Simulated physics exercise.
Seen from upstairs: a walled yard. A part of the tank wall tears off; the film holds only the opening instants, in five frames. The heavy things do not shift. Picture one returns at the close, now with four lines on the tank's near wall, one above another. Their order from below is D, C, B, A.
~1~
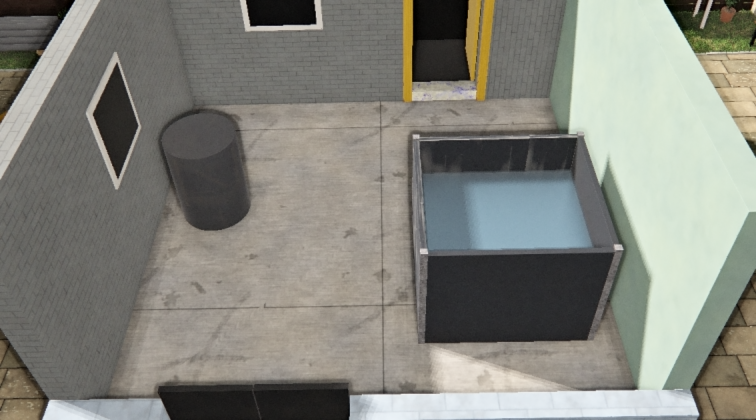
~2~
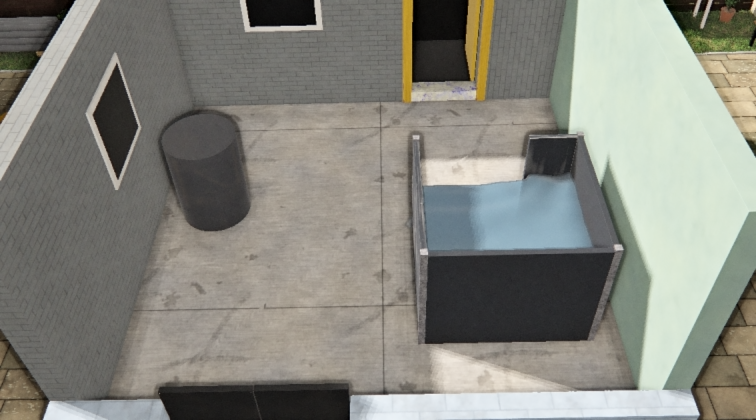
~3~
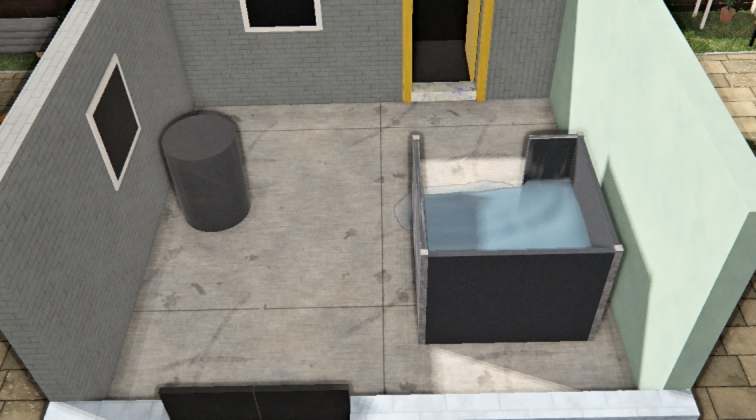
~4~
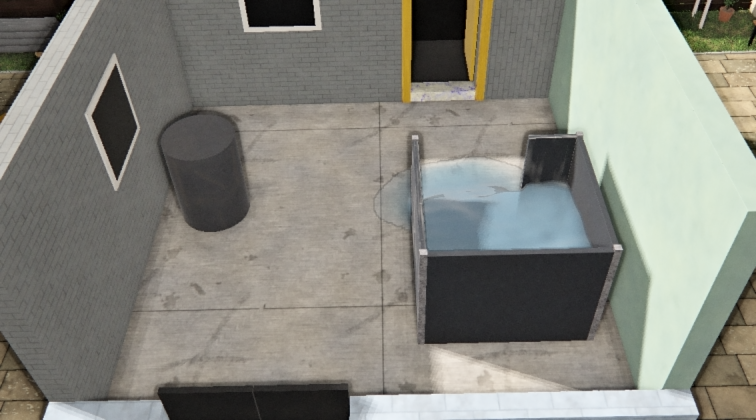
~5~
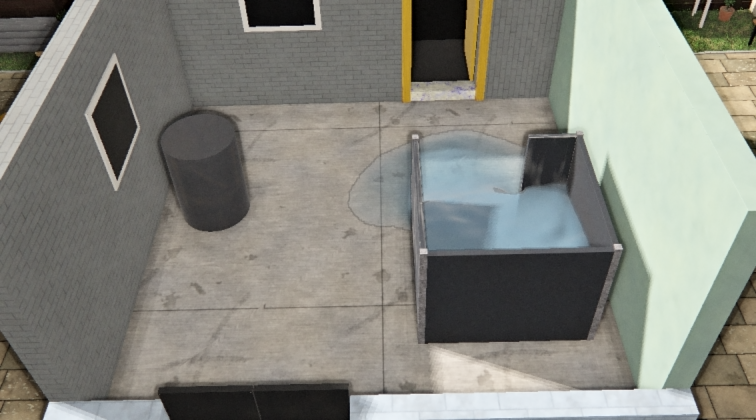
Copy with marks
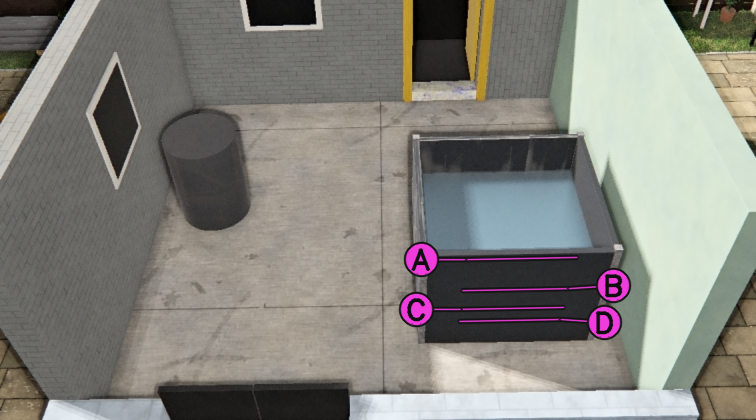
Water pouring from a dark square tank through a gap in its back wall, spreading leftward and back across a walled yard.
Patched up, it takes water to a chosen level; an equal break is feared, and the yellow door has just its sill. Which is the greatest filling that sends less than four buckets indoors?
D.
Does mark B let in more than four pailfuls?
Yes, that goes wrong.
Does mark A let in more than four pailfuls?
Yes.
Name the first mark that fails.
Here it is mark C.
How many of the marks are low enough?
One of the four.
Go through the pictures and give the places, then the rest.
Water in the tank at rest, its middle at (504, 221); foot of the yellow doorway at (444, 100); shut gate at (256, 394), in the first frame.
Water covers 2 % of the ground, its front hidden from here, in the second frame.
Water covers 4 % of the ground, its front hidden from here, in the third frame.
Front seen at (383, 210), 9 % of the ground wet, in the fourth frame.
Front seen at (373, 173), 16 % of the ground wet, in the fifth frame.
On the marked copy, A at (521, 258); B at (515, 289); C at (512, 308); D at (510, 320); from the bottom up D, C, B, A.
If A is chosen, dozens of bucketfuls pour in.
If B is chosen, dozens of bucketfuls pour in.
If C is chosen, about 9 bucketfuls get in.
If D is chosen, a bucket or two gets in.
